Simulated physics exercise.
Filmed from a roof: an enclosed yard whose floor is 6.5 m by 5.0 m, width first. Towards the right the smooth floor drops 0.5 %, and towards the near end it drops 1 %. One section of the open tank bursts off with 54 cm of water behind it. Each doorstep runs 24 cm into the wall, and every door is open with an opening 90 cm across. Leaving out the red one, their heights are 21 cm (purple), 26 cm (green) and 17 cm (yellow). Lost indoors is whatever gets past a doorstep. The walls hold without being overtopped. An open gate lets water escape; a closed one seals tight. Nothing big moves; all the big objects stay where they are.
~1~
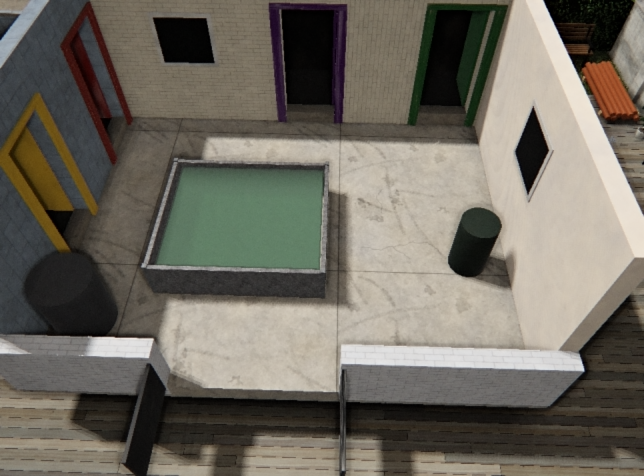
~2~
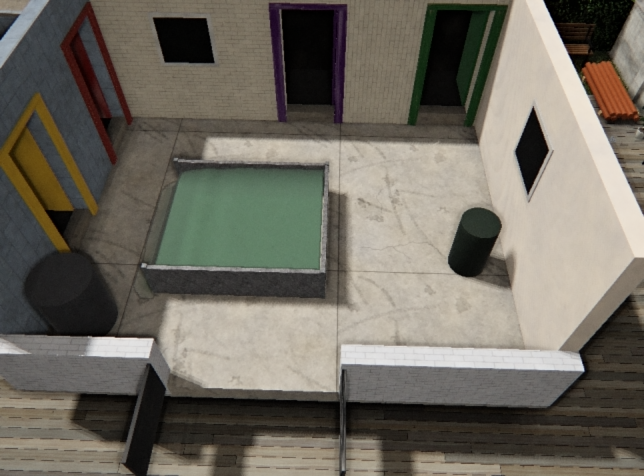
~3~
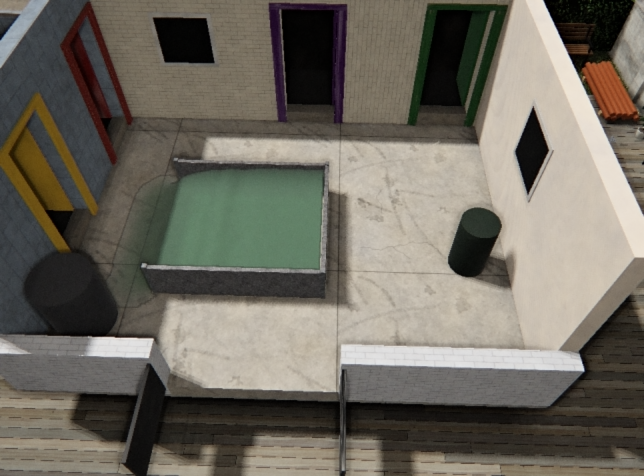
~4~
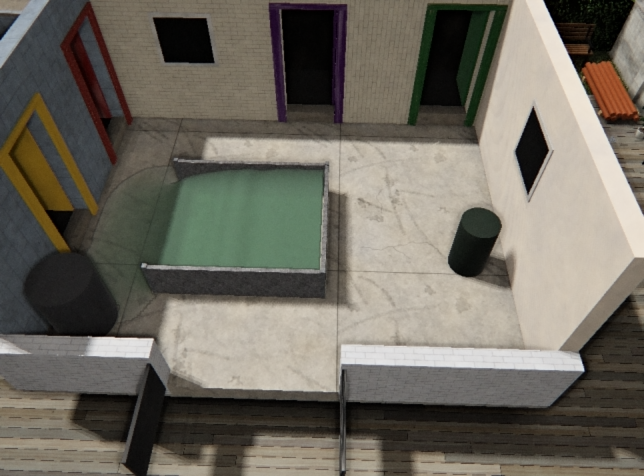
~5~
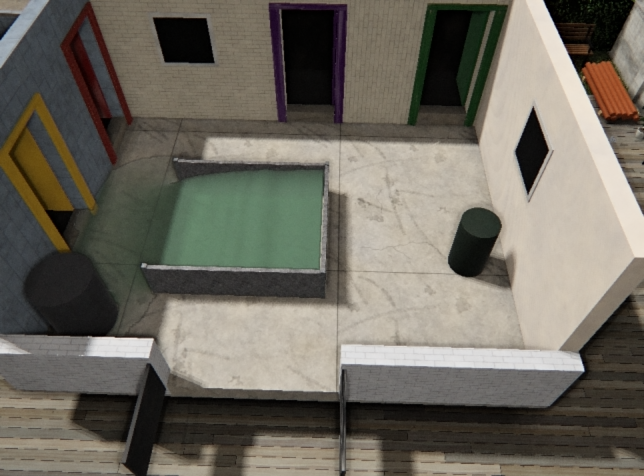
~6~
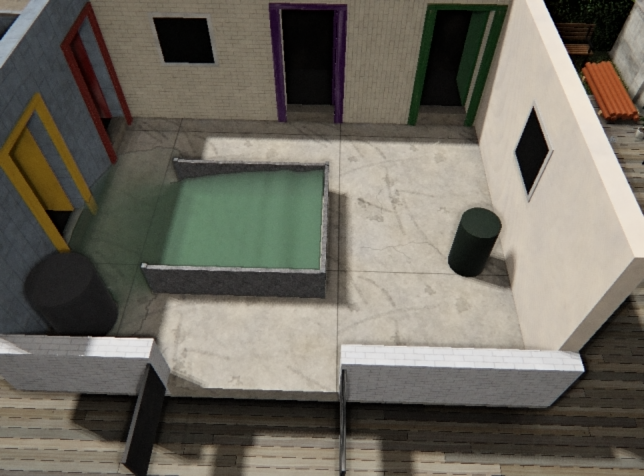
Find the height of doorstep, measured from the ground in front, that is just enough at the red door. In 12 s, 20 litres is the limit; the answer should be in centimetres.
Roughly 16 cm is just enough.
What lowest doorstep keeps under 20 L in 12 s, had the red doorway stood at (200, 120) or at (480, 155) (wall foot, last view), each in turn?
Around 14.5 and 9.5 cm respectively.
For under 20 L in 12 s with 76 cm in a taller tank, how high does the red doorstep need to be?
In that case, roughly 23 cm.
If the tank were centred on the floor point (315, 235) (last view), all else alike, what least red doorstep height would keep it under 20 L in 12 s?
Then roughly 17 cm.
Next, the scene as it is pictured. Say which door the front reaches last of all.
Door: Green.
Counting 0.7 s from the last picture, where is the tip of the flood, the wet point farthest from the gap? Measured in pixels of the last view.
Somewhere near the pixel (131, 121).
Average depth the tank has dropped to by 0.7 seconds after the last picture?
Average depth: Approx. 33 cm.
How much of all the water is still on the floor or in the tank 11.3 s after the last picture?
Share still there: Approx. 78 percent.
Then, 0.7 s after the last picture water covers 20 % of the floor, deepest (40 cm) near (83, 243); 12 cm at the red door, 0 litres in over its 21 cm doorstep.
Then, 2.3 s after the last picture water covers 40 % of the floor, deepest (32 cm) near (131, 121); 19 cm at the red door, 0 litres in over its 21 cm doorstep.
Then, 11.3 s after the last picture water covers 95 % of the floor, deepest (11 cm) near (532, 380); 6 cm at the red door, 6 litres in over its 21 cm doorstep.
At the red door as built, the water peaked near 20 cm, 3.7 s after the last picture.
With a doorstep of 13 cm, 36 litres would have come in within the 12 s; with 18 cm, 12 litres. So under 20 litres takes about 16 cm.
